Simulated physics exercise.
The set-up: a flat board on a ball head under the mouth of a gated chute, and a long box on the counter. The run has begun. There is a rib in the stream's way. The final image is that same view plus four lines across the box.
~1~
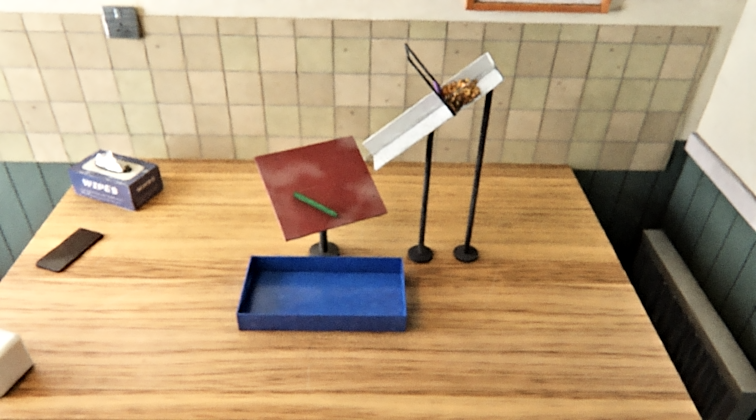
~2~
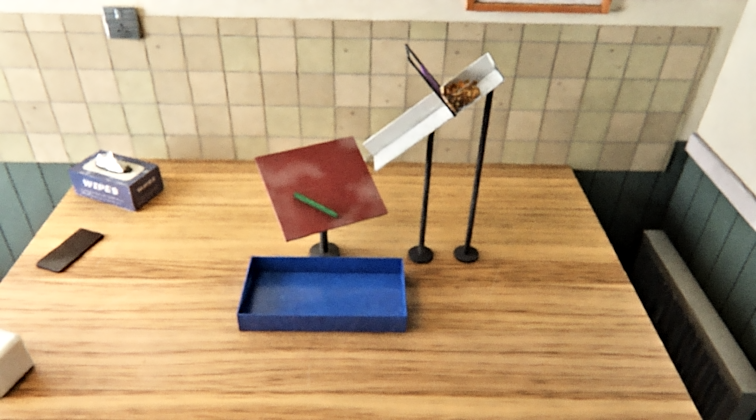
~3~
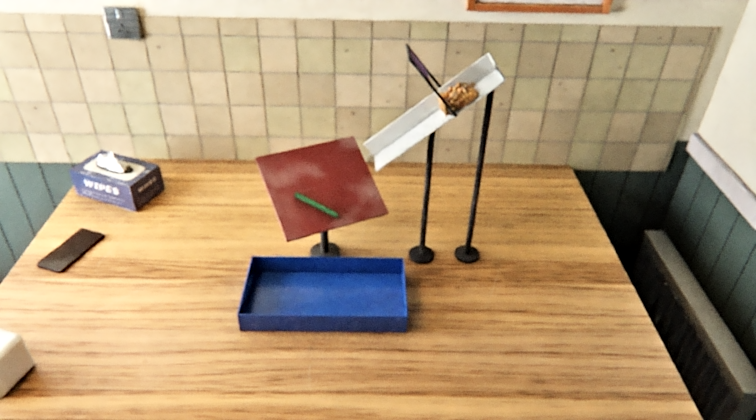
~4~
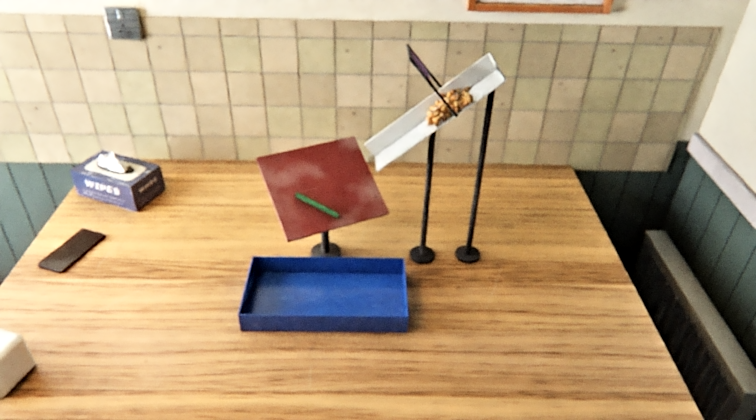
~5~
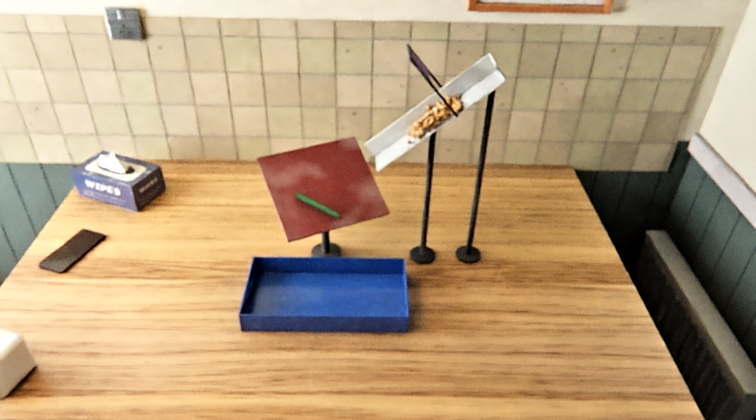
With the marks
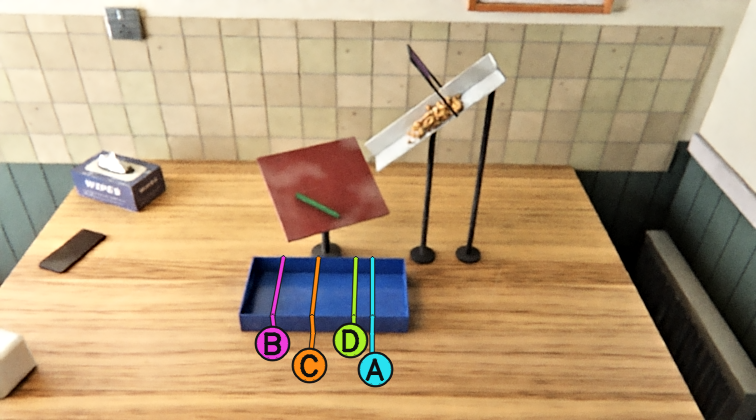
In this clip, a sloping white chute on black stands holds small brown pieces behind a dark gate; the gate shifts, and the pieces slide partway down the chute, above a tilted red board and an empty blue box.
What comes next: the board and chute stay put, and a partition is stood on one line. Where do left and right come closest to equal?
Go for A.
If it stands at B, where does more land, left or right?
Right.
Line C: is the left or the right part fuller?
Right.
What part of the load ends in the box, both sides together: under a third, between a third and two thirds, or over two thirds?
It is over two thirds.
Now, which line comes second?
D it is.
On the marked copy, line A crosses the front rim at (372, 316); line B crosses the front rim at (272, 315); line C crosses the front rim at (312, 315); line D crosses the front rim at (353, 316).
With A, of what is caught, about half on the left of the divider, about half on the right.
With B, of what is caught, a small part on the left of the divider, nearly all on the right.
With C, of what is caught, a small part on the left of the divider, most on the right.
With D, of what is caught, about a quarter on the left of the divider, about two thirds on the right.
